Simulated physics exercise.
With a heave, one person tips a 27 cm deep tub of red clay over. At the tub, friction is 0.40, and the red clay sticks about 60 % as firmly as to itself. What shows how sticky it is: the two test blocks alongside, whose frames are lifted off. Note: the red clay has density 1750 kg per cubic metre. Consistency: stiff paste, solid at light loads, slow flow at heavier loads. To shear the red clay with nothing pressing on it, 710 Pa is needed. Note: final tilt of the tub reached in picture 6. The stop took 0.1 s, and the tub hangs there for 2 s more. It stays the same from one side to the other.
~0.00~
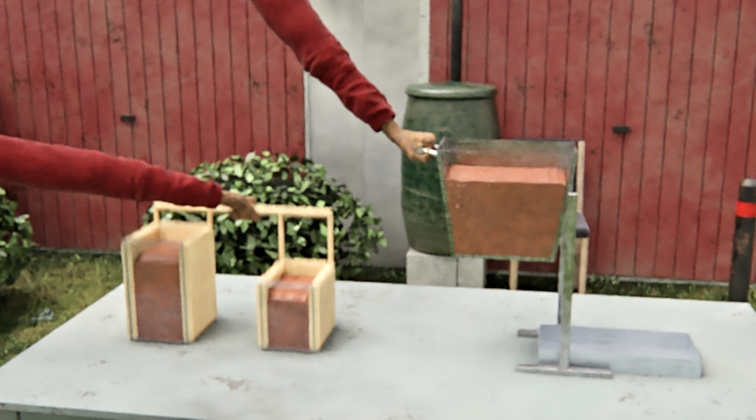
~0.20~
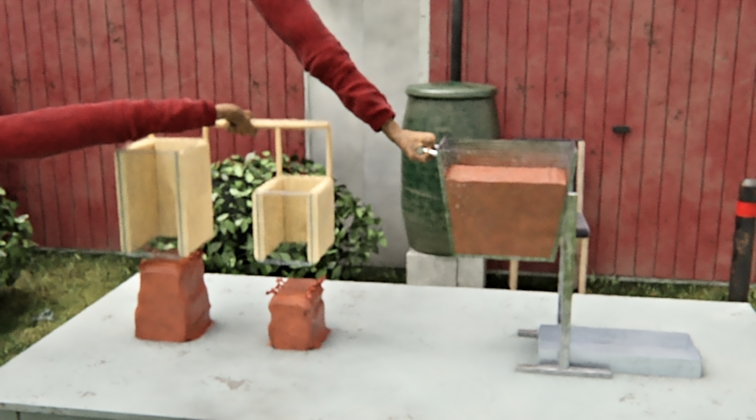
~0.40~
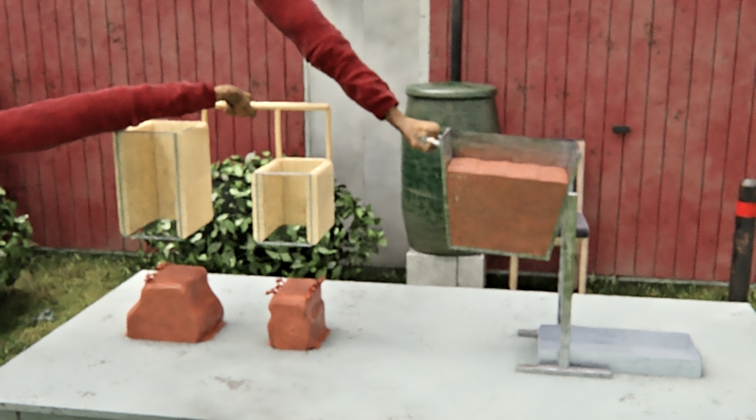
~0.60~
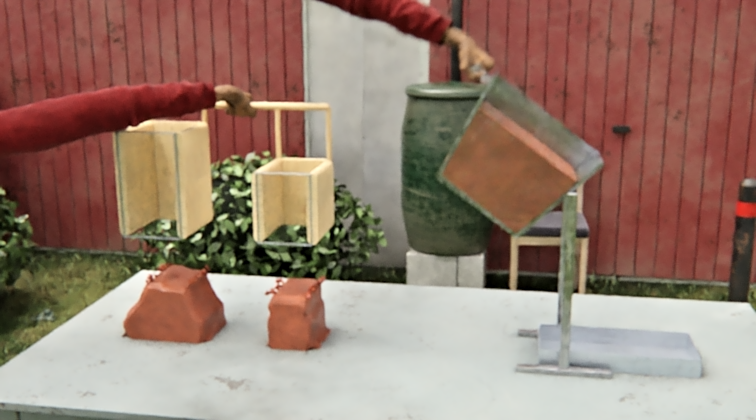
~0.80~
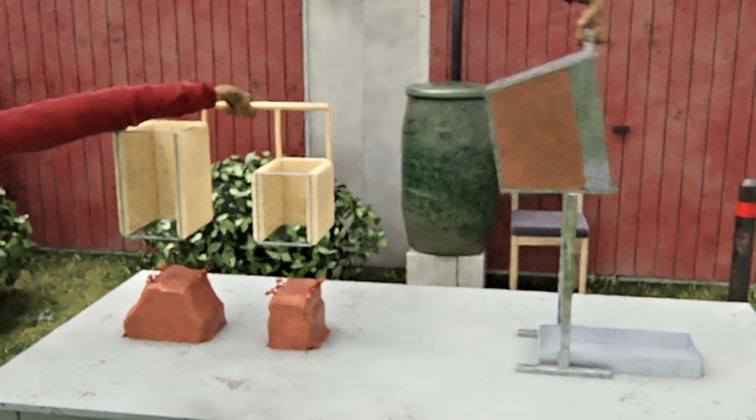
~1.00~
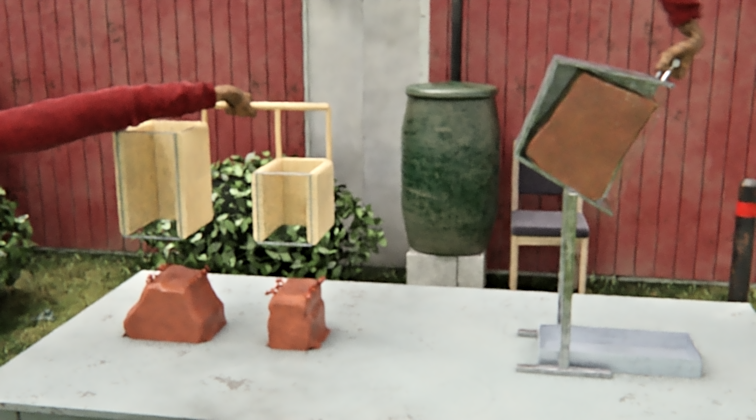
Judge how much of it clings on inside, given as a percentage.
Something like 0 % clings on inside.
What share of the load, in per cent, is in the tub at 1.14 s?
Close to 50 in a hundred.
After 1.14 s, the tub is at 111 degrees and holds 51 %.
After 1.31 s, the tub is at 111 degrees and holds 9 %.
After 1.48 s, the tub is at 111 degrees and holds 0 %.
After 1.65 s, the tub is at 111 degrees and holds 0 %.
After 3.00 s, the tub is at 111 degrees and holds 0 %.
